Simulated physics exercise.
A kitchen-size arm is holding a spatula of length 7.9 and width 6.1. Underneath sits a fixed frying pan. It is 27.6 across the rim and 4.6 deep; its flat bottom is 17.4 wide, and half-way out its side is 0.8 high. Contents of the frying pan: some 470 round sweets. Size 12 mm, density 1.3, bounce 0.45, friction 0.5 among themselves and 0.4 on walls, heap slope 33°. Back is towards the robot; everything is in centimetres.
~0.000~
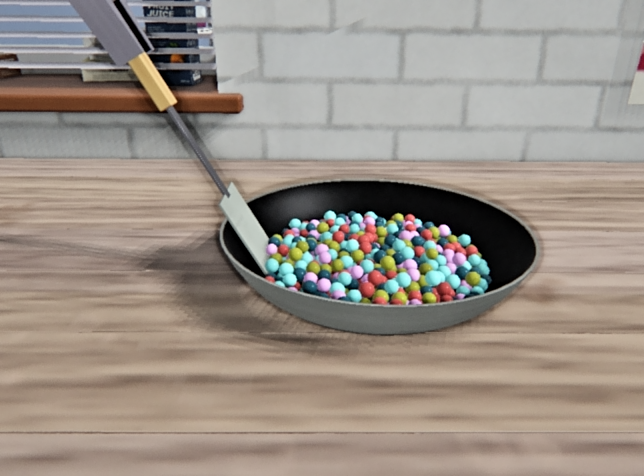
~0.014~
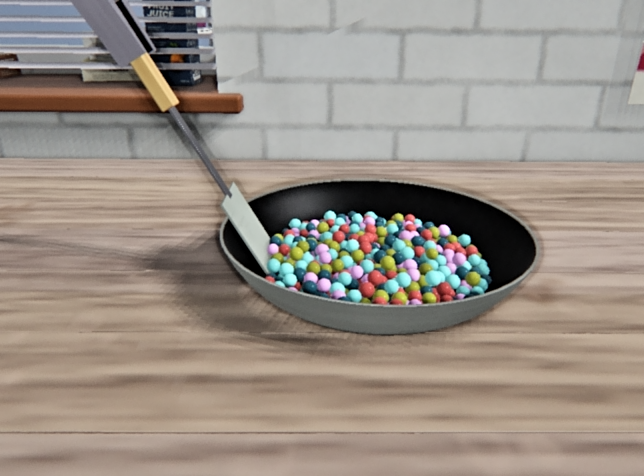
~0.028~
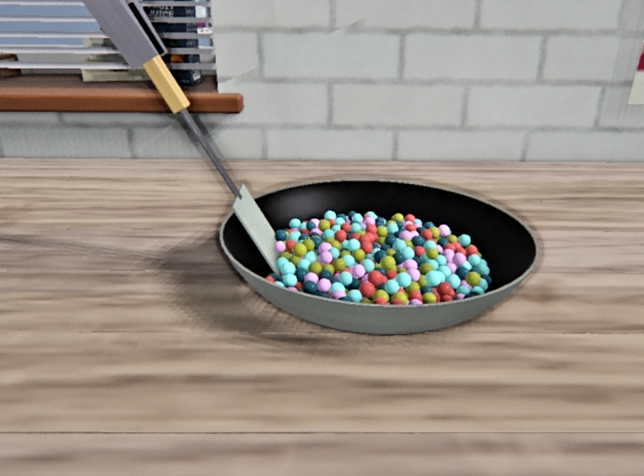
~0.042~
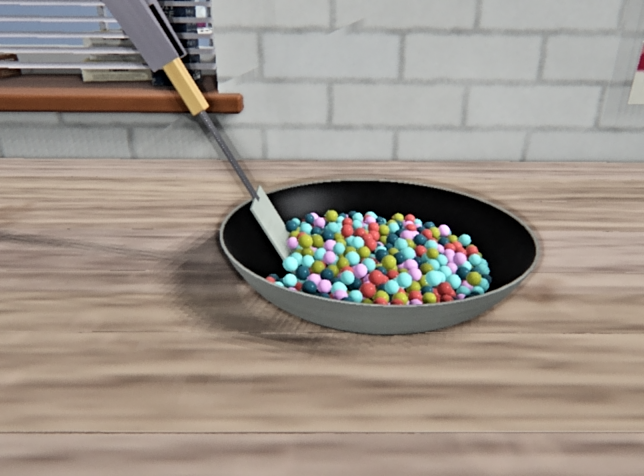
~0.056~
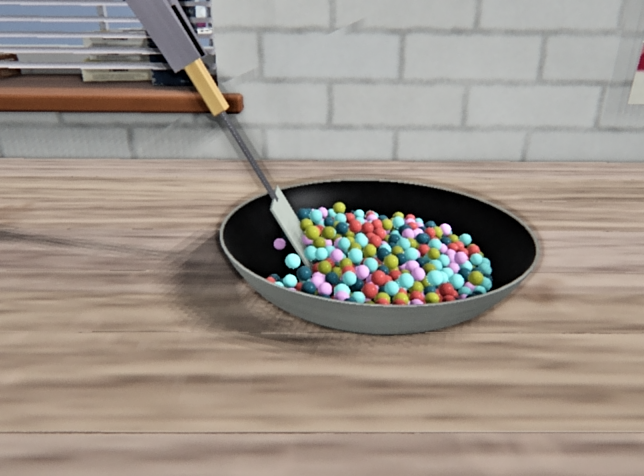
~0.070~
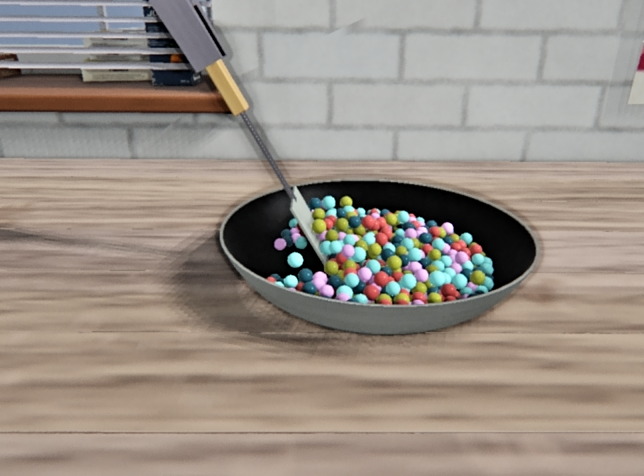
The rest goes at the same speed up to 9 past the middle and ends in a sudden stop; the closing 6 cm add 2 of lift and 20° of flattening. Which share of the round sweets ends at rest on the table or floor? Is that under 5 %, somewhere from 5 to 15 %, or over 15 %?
It is from 5 to 15 %.
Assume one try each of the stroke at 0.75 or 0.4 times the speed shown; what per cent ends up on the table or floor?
Try one about 5 %, try two about 0 %.
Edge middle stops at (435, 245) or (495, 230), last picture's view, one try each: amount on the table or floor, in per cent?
Respectively about 5 and 25 percent end on the table or floor.
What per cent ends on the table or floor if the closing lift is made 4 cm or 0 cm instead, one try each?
Near 15 and 5 percent respectively.
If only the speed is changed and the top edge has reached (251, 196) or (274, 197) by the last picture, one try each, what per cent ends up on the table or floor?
That comes to about 0 and about 5 percent, in that order.
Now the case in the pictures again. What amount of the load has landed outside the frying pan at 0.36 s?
Roughly 8 percent.
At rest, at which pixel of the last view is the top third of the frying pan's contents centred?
It is centred near (472, 243) in the last view.
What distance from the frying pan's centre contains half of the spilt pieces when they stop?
Looks like roughly 28 centimetres to me.
By 0.10 s, sloping 61°, highest piece 8 above the table; 468 in the frying pan.
By 0.14 s, sloping 56°, highest piece 9 above the table; 468 in the frying pan.
By 0.36 s, sloping 41°, highest piece 9 above the table; 423 in the frying pan, 34 on the table or floor, 11 on the blade or in flight.
By 1.41 s, sloping 41°, highest piece 5 above the table; 422 in the frying pan, 46 on the table or floor.
Final count, 422 in the frying pan, 46 on the table or floor. That is 10 % on the table or floor.
